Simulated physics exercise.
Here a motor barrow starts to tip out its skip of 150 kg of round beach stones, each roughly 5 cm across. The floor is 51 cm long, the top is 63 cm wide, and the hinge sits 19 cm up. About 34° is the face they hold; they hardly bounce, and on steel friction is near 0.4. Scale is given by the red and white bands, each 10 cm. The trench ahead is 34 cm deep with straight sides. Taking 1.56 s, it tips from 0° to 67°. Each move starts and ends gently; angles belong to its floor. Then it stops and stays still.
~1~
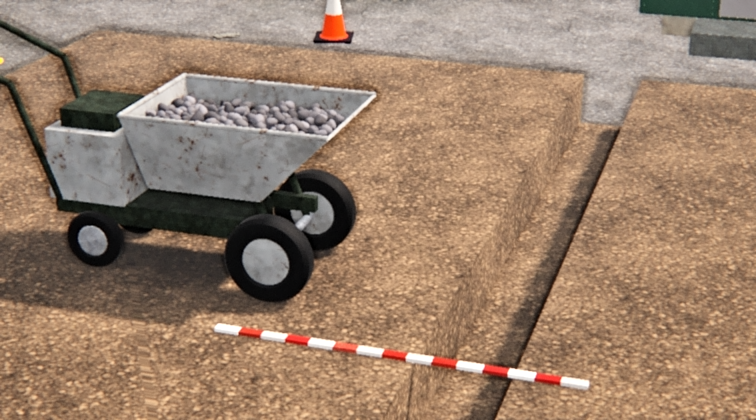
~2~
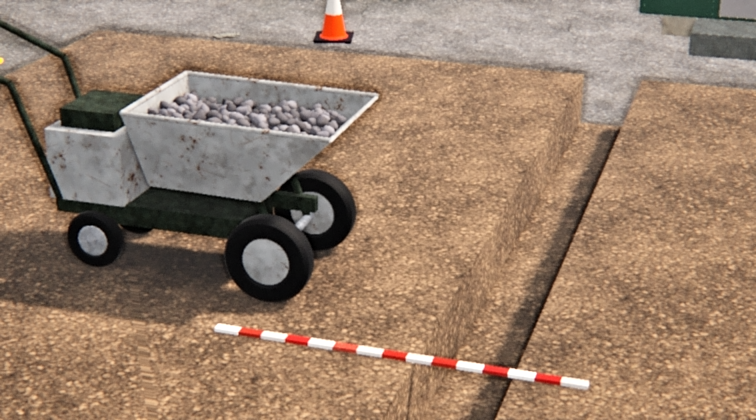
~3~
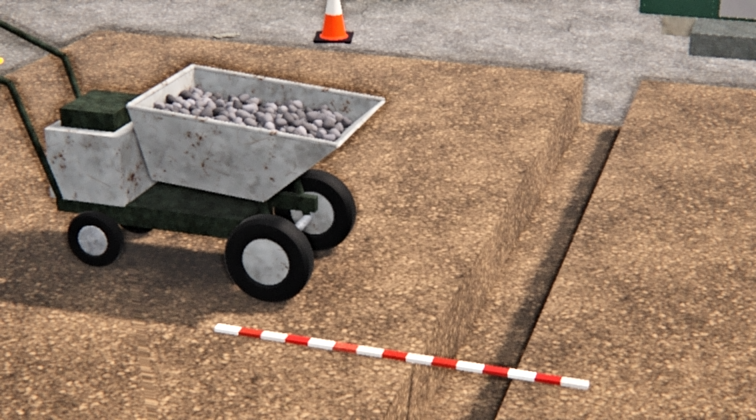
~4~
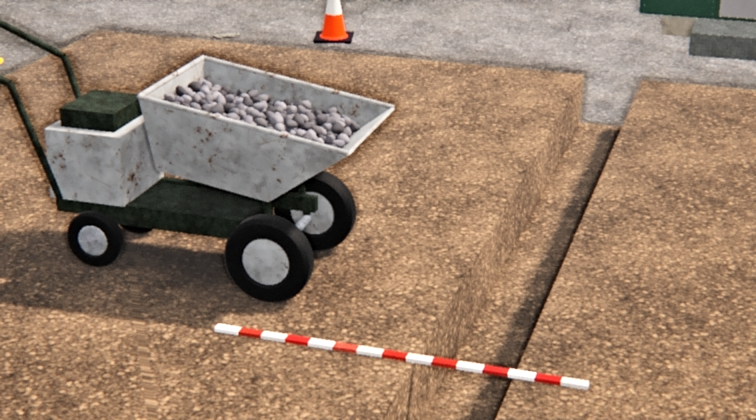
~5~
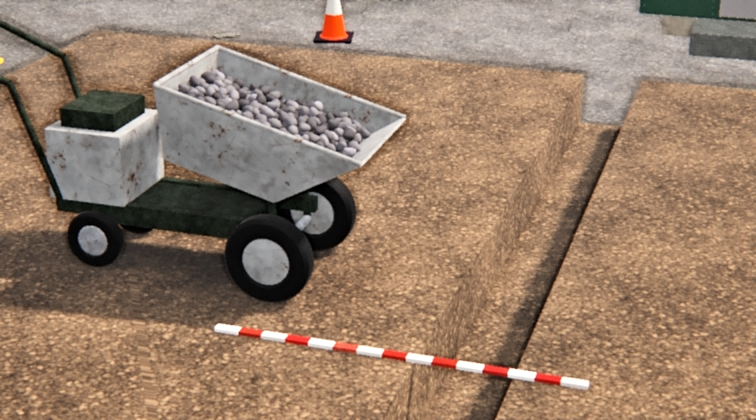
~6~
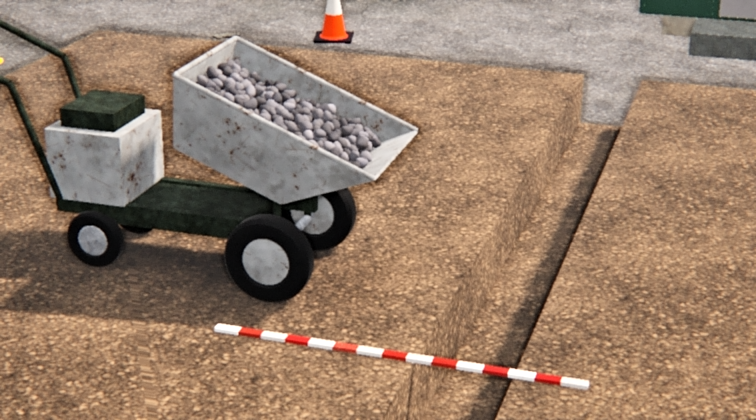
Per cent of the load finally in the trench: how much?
Approx. 100 %.
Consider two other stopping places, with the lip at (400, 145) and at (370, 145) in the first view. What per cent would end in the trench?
About 55 per cent first, then about 90 per cent.
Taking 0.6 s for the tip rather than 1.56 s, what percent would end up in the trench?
That would give about 100 percent.
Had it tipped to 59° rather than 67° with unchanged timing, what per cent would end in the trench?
Near 100 per cent then.
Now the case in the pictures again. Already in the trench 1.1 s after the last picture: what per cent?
About 50%.
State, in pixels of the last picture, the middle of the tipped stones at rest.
I'd point somewhere around (496, 354).
Then, 0.6 s after the last picture the floor is at 57°, 100 % in the skip; the foremost stones are at (429, 239).
Then, 1.1 s after the last picture the floor is at 67°, 47 % in the skip, 3 % short of the trench, 50 % in the trench; the foremost stones are at (537, 356).
Then, 1.4 s after the last picture the floor is at 67°, 16 % in the skip, 2 % short of the trench, 82 % in the trench; the foremost stones are at (530, 378).
Then, 3.4 s after the last picture the floor is at 67°, 0 % in the skip, 100 % in the trench; the foremost stones are at (532, 370).
